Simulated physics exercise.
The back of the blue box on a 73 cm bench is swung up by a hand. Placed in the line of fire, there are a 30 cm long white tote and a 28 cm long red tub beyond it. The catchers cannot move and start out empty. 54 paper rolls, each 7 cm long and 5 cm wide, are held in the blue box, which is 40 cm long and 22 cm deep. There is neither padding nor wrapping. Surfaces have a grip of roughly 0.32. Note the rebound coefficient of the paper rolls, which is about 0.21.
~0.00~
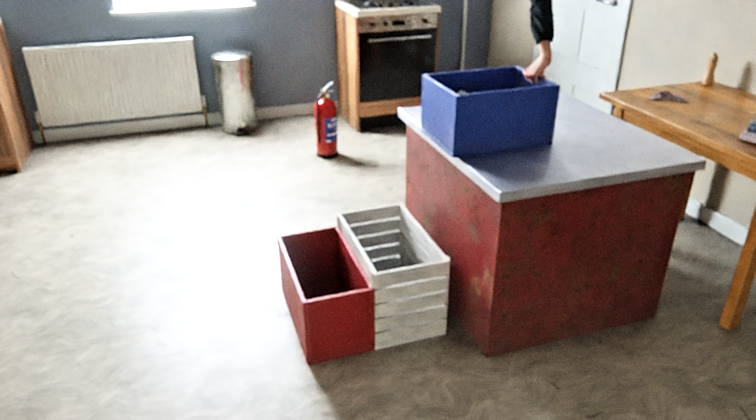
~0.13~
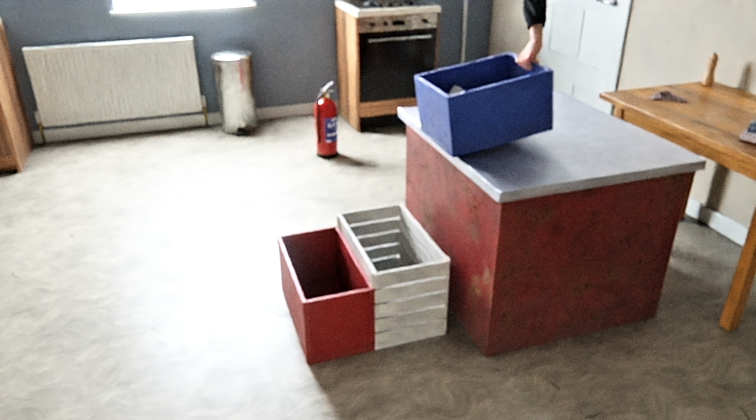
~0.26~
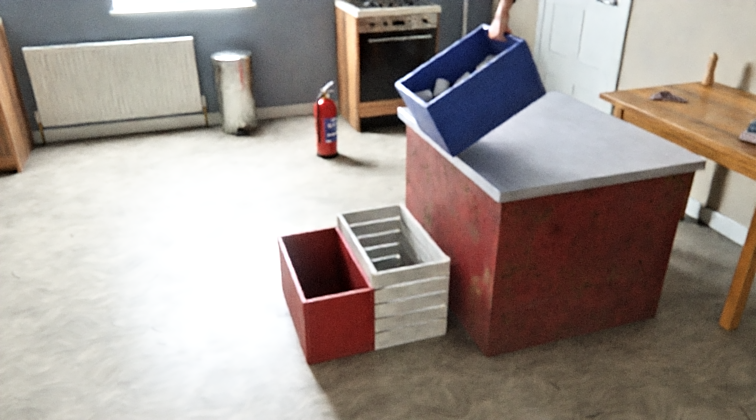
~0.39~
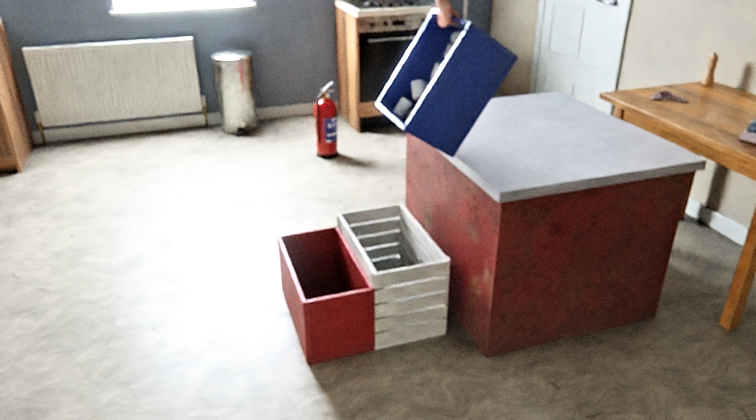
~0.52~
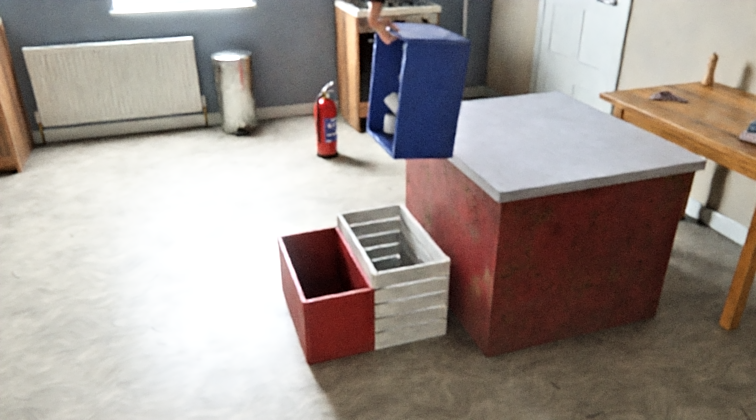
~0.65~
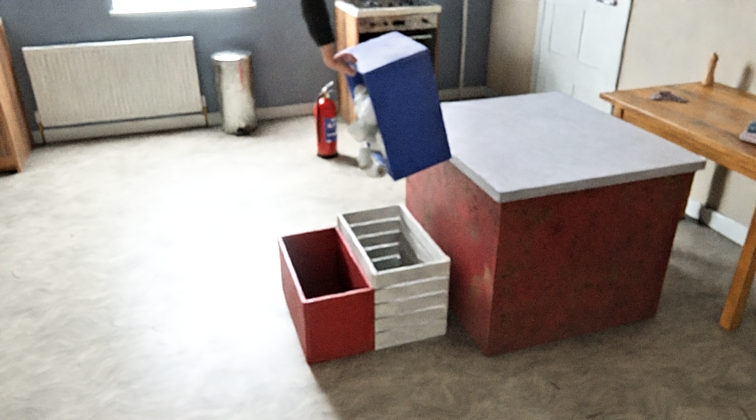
A hand tips a blue box up off a bench until pale objects come out.
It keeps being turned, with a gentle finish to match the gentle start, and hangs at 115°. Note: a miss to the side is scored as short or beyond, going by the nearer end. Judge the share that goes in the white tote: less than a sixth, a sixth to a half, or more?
Fewer than one in six of the paper rolls end in the white tote.
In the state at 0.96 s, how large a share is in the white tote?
0 % by then.
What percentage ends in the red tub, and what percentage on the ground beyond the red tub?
Roughly 85 and 15 per cent.
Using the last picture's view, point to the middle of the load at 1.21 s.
Centre: Approx. (322, 302).
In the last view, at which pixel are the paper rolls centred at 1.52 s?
Centre: Approx. (318, 308).
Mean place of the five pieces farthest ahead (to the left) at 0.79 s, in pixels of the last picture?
The leading five average out near (313, 229).
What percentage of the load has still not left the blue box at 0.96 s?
Roughly 20 per cent is still inside.
After 0.79 s, tilt 115°; 26 still in the blue box and 28 in the air.
After 0.96 s, tilt 115°; 11 still in the blue box, 19 in the red tub, 1 on the ground beyond the red tub and 23 in the air.
After 1.21 s, tilt 115°; 2 still in the blue box, 38 in the red tub, 7 on the ground beyond the red tub and 7 in the air.
When it is over (at 1.52 s), 46 in the red tub and 8 on the ground beyond the red tub. Asked share, 0 of 54, 0 per cent.
